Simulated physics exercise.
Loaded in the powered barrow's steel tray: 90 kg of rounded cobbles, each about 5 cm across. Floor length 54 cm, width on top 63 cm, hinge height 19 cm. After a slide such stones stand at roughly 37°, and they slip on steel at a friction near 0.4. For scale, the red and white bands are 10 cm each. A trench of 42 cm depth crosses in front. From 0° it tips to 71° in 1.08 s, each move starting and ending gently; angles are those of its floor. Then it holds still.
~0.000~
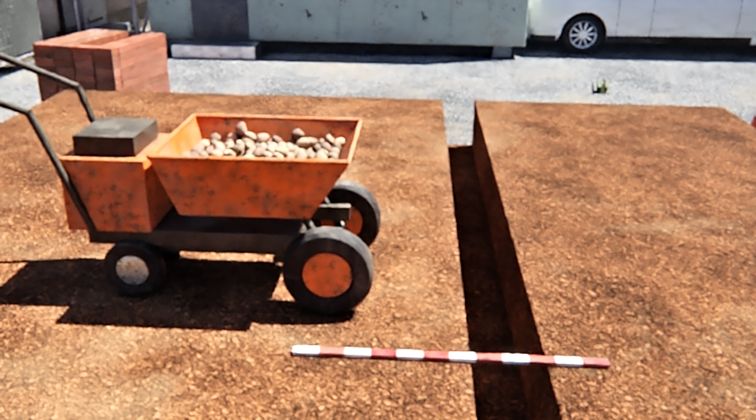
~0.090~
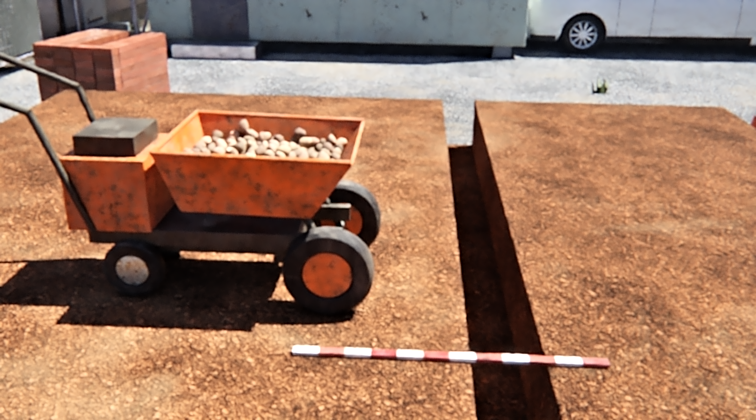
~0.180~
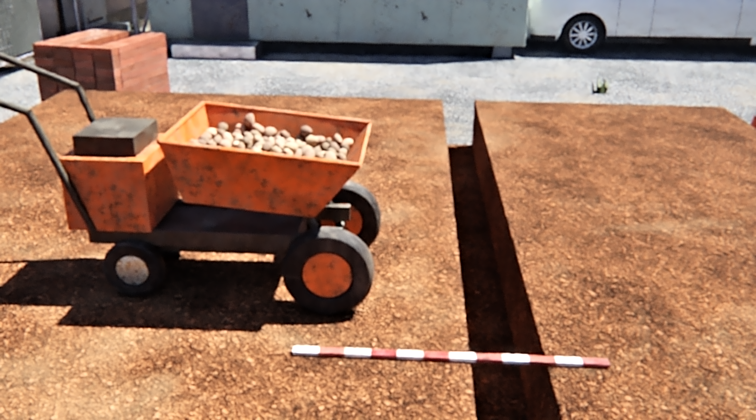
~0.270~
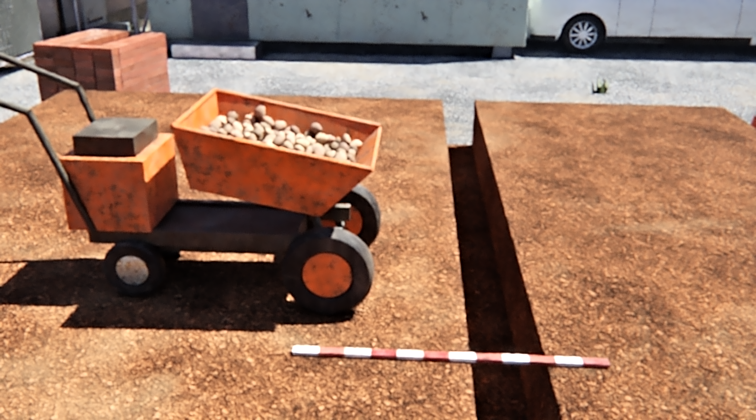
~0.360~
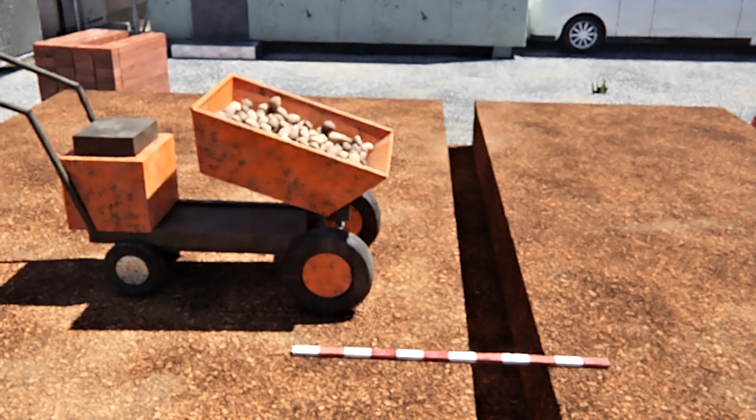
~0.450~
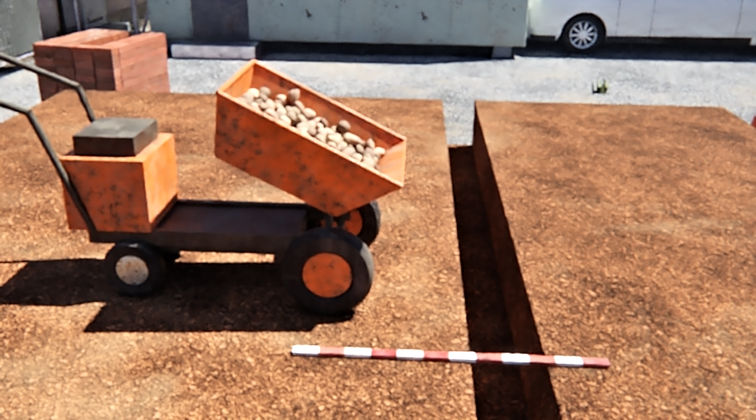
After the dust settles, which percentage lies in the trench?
Some 93 per cent of it.
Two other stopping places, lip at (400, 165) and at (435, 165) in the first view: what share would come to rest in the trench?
First some 55, then 25 per cent.
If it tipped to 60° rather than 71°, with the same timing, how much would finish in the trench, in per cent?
It would be near 50 per cent.
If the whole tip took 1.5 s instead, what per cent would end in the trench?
Then about 100 per cent.
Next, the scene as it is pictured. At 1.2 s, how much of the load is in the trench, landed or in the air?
About 25 per cent by then.
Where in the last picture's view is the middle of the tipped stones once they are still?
Their middle is at about (494, 348).
After 0.8 s the floor is at 60°; 100 % in the tray; the foremost stones are at (426, 200).
After 1.2 s the floor is at 71°; 70 % in the tray, 3 % short of the trench, 27 % in the trench; the foremost stones are at (517, 290).
After 1.5 s the floor is at 71°; 31 % in the tray, 4 % short of the trench, 59 % in the trench, 7 % past the trench; the foremost stones are at (612, 288).
After 3.5 s the floor is at 71°; 0 % in the tray, 93 % in the trench, 7 % past the trench; the foremost stones are at (669, 281).
